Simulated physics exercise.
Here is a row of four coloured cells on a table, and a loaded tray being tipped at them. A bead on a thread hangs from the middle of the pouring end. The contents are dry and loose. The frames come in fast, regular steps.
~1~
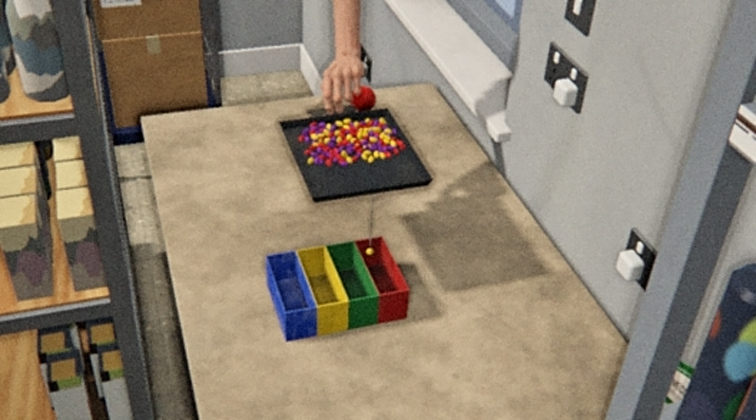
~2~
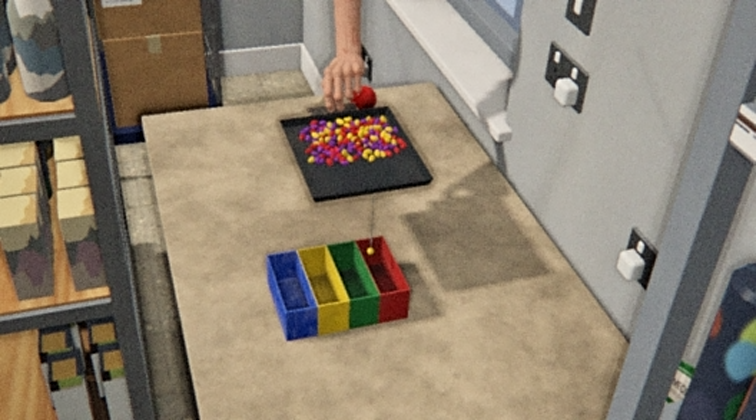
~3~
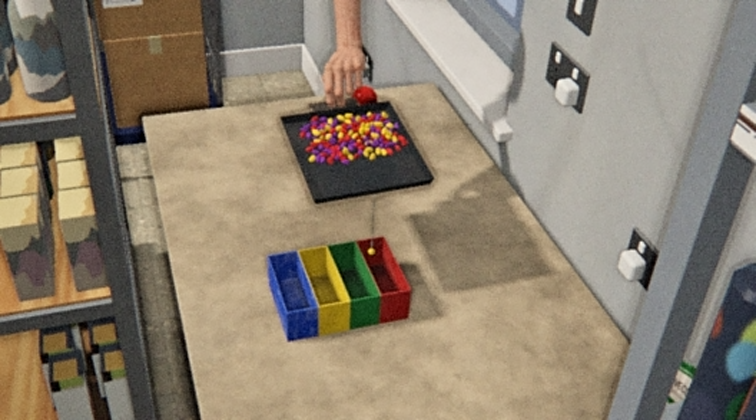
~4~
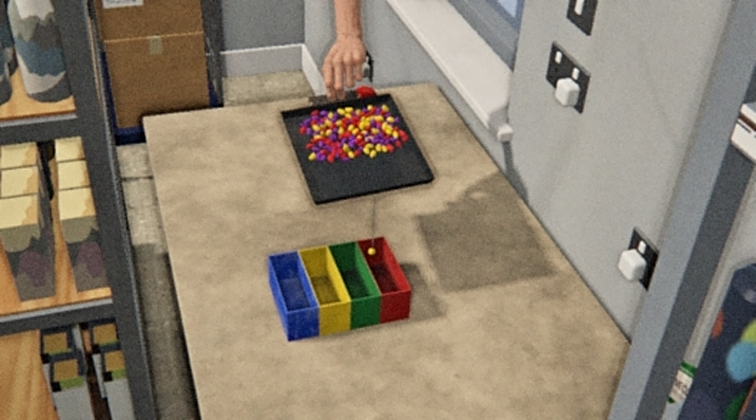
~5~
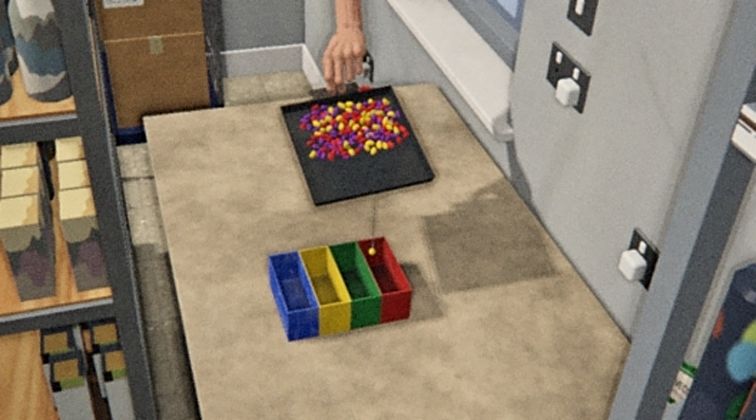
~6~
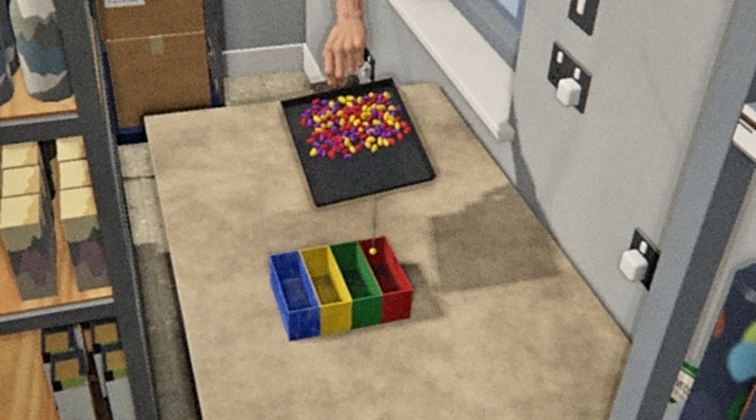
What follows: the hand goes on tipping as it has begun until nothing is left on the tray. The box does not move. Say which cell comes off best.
Fullest: The yellow cell.
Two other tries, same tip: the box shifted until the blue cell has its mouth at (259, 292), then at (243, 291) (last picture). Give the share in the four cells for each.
The first gives 90 %, the second 80 %.
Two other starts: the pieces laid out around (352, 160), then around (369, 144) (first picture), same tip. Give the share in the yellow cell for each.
In turn 60 and 50 in a hundred.
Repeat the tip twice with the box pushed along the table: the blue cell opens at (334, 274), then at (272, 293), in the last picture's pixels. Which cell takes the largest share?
One: The blue cell. Two: The green cell.
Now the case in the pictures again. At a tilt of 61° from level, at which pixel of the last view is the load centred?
Roughly at (342, 202).
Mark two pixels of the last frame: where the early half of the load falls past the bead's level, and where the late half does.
First near (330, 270), later near (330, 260).
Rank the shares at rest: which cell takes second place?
Second comes green.
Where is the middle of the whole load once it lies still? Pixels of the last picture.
Close to (333, 306).
Soon, tray tipped steeply; about two thirds on the tray; a stray few in the yellow cell; a stray few in the green cell; about a third falling or outside the box.
A while on, tray tipped right over; a stray few on the tray; about half in the yellow cell; about a quarter in the green cell; a small part in the blue cell; a small part in the red cell; a small part falling or outside the box.
Towards the end, tray tipped past a quarter turn; about half in the yellow cell; about a quarter in the green cell; a small part in the blue cell; a small part in the red cell; a stray few falling or outside the box.
Finally, tray tipped past a quarter turn; about half in the yellow cell; about a quarter in the green cell; a small part in the blue cell; a small part in the red cell; a stray few outside the box.
